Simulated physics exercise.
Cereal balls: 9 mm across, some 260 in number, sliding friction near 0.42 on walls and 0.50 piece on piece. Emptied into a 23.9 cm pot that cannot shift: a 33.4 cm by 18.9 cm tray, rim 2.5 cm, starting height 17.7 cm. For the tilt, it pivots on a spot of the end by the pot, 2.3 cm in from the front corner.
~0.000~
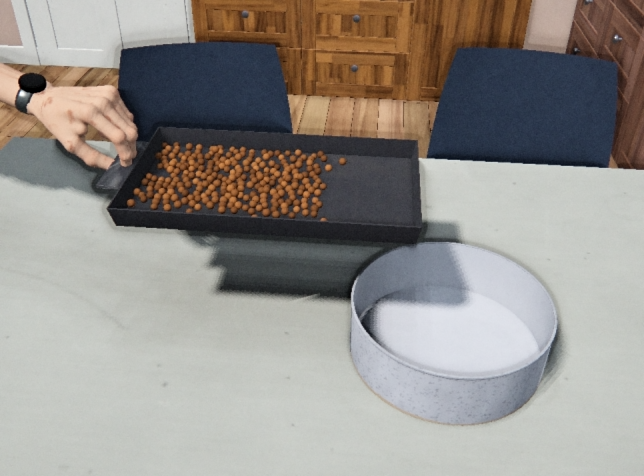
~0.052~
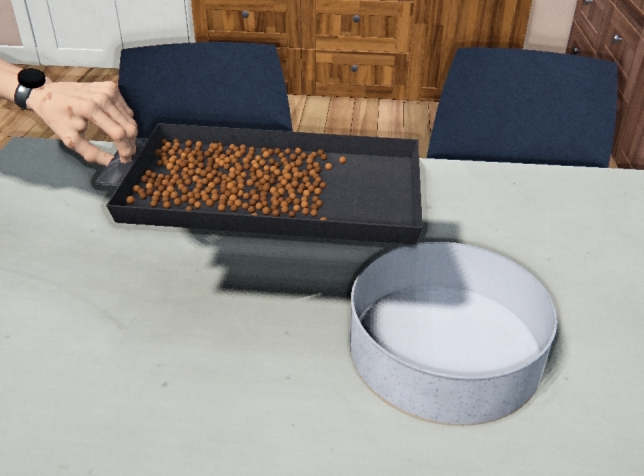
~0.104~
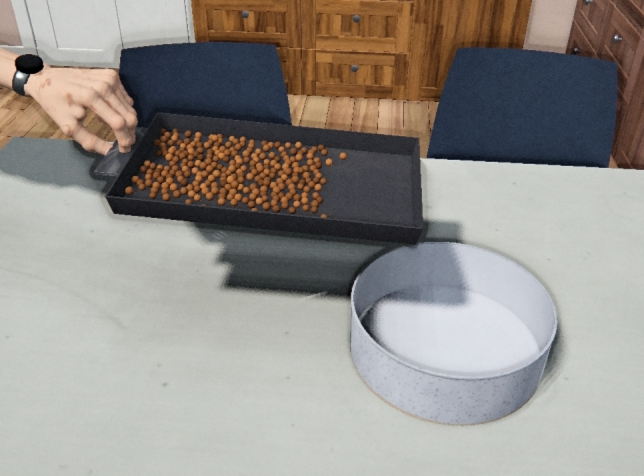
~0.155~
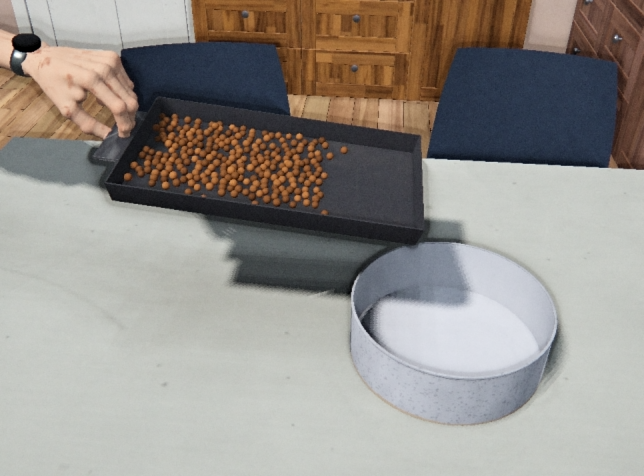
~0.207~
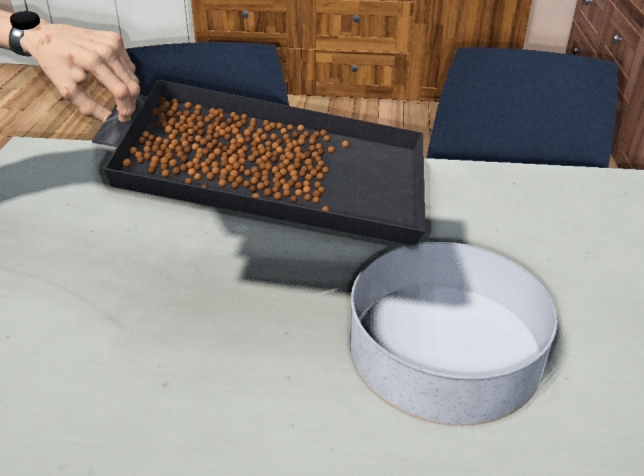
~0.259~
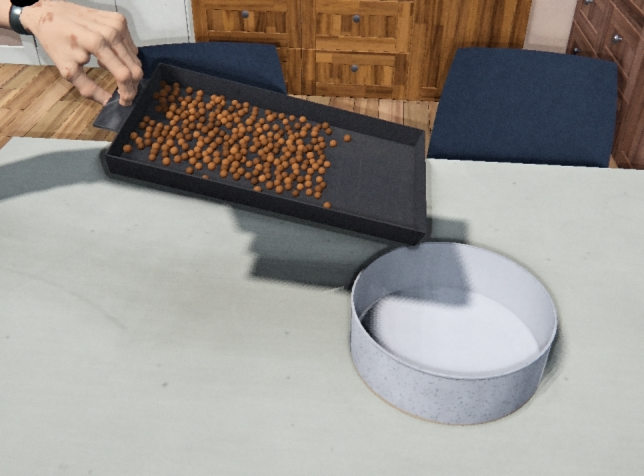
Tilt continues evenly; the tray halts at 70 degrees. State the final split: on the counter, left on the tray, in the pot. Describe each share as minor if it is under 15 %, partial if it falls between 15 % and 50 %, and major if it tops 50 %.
Counter - minor; tray - major; pot - partial.
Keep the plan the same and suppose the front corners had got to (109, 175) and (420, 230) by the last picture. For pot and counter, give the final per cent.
Pot: 5, counter: 0.
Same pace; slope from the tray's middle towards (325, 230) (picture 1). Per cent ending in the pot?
Roughly 20 % of the pieces.
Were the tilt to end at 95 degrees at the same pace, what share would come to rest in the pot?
It would be near 100 per cent.
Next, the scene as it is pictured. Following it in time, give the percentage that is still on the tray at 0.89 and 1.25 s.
In order, 90 and 70.
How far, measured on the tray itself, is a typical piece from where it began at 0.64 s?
Roughly 10 cm.
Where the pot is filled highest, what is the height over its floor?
I'd say near 1.0 centimetres.
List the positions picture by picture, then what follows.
Tray tilt 0 degrees, front corners at (113, 206) and (417, 225); middle of the pieces at (232, 178); pot at (452, 301), in the first frame.
Tray tilt 1 degrees, front corners at (112, 203) and (417, 225); middle of the pieces at (232, 176), in the second frame.
Tray tilt 3 degrees, front corners at (111, 194) and (418, 225), lowest corner right front; middle of the pieces at (232, 169), in the third frame.
Tray tilt 7 degrees, front corners at (110, 181) and (420, 226), lowest corner right front; middle of the pieces at (232, 159), in the fourth frame.
Tray tilt 11 degrees, front corners at (110, 167) and (421, 228), lowest corner right front; middle of the pieces at (233, 148), in the fifth frame.
Tray tilt 14 degrees, front corners at (111, 153) and (422, 229), lowest corner right front; middle of the pieces at (235, 138); pot at (452, 301). Its pace works out near 70 degrees a second, in the sixth frame.
After 0.64 s, tilt 42 degrees; the tray holds 100 %, the pot 0 %.
After 0.89 s, tilt 60 degrees; the tray holds 90 %, the pot 0 %.
After 1.25 s, tilt 70 degrees; the tray holds 70 %, the pot 30 %.
At rest (2.2 s), counter 0 %, tray 70 %, pot 30 %.
